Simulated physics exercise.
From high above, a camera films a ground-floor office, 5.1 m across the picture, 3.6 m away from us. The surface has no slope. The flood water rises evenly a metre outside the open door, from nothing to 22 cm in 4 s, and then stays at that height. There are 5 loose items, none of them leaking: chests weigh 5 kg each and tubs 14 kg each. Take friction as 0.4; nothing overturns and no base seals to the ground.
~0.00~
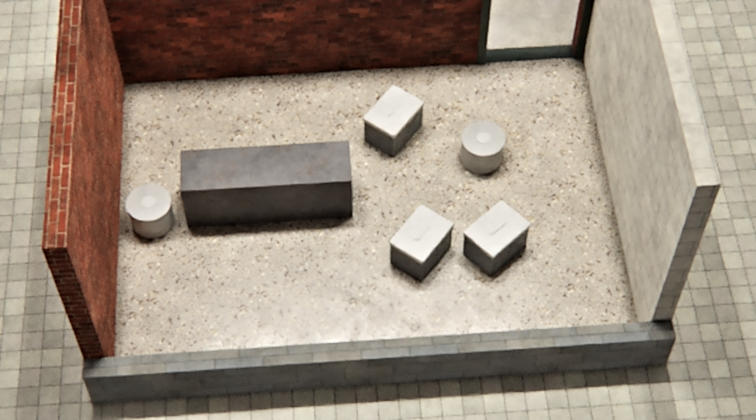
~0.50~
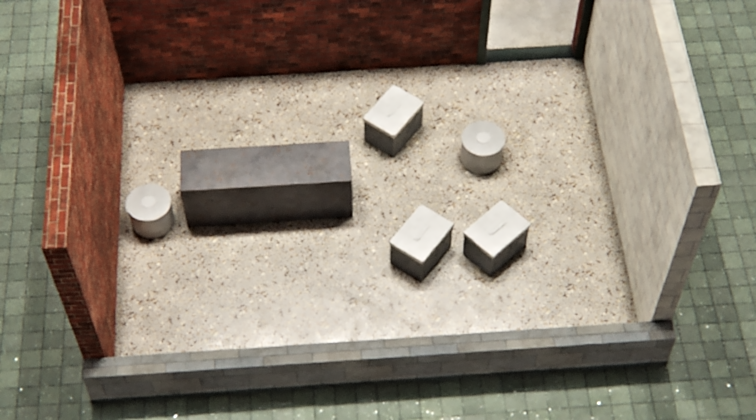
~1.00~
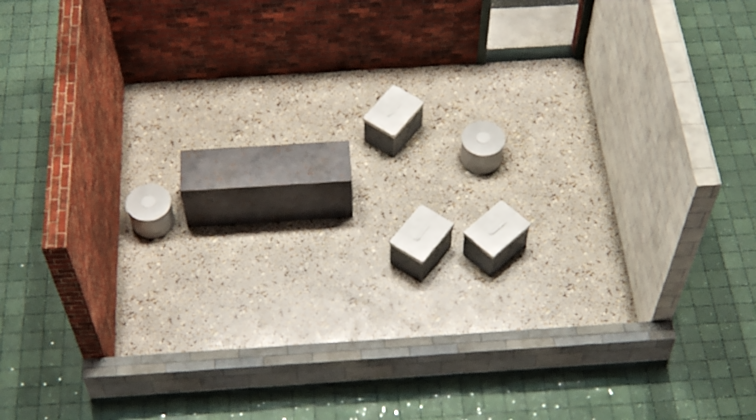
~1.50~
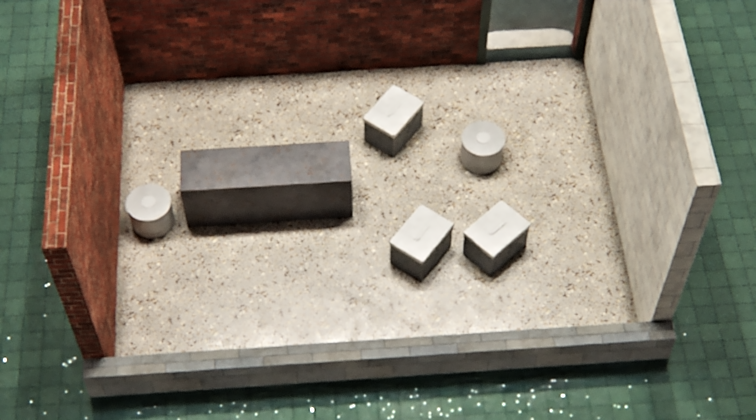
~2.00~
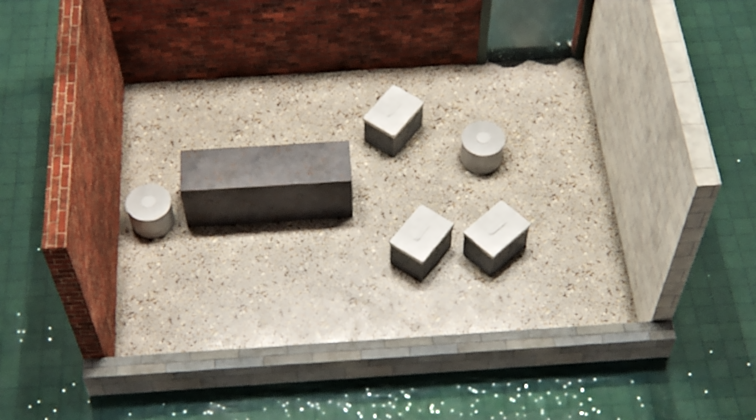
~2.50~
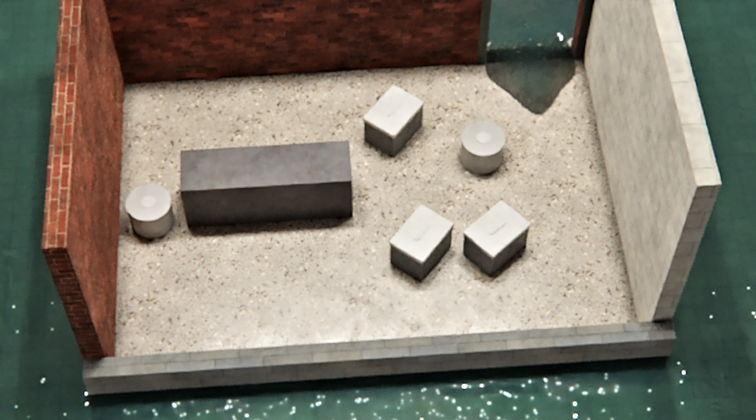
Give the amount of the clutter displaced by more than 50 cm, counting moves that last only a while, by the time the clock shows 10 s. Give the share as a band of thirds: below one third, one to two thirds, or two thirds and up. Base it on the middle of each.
The fraction is neither low nor high.
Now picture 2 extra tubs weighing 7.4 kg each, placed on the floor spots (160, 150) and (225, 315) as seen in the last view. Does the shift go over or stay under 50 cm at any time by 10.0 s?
First one stays within it, second one exceeds it.
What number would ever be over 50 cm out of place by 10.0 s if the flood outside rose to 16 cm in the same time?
1.
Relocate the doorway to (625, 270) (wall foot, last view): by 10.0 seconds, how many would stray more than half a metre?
So the tally would be 4.
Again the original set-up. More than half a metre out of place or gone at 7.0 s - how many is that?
Tally: 1.
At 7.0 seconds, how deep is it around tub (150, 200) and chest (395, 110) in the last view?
0 and 1 cm.
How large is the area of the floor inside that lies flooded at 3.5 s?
Roughly 2.5 m2.
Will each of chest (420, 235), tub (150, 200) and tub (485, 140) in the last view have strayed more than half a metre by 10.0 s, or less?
Taking them in turn, the first is beyond the limit, the second within the limit and the third within the limit.
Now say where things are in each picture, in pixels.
A chest at (422, 233), on the bottom; a chest at (394, 110) rests on the ground; water covers 0.0 m2; 0 of 5 have shifted, in the first picture.
A chest at (422, 233), on the bottom; a chest at (394, 110) rests on the ground; water covers 0.0 m2; 0 of 5 have shifted, in the second picture.
A chest at (422, 233), on the bottom; a chest at (394, 110) rests on the ground; 0.0 m2 under water; 0 of 5 have shifted, in the third picture.
A chest at (422, 233) rests on the ground; a chest at (394, 110) rests on the ground; 0.0 m2 under water; 0 of 5 have shifted, in the fourth picture.
A chest at (422, 233) rests on the ground; a chest at (394, 110), on the bottom; water covers 0.0 m2; 0 of 5 have shifted, in the fifth picture.
A chest at (422, 233) rests on the ground; a chest at (394, 110) rests on the ground; water covers 0.5 m2; 0 of 5 have shifted, in the sixth picture.
After 3.5 s 0 of 5 are over 50 cm from their spots; 0 afloat.
After 4.5 s 0 of 5 are over 50 cm from their spots; 0 afloat.
After 7.0 s 1 of 5 are over 50 cm from their spots; 2 afloat.
After 10.0 s 2 of 5 are over 50 cm from their spots, and 2 have been at some point; 2 afloat.
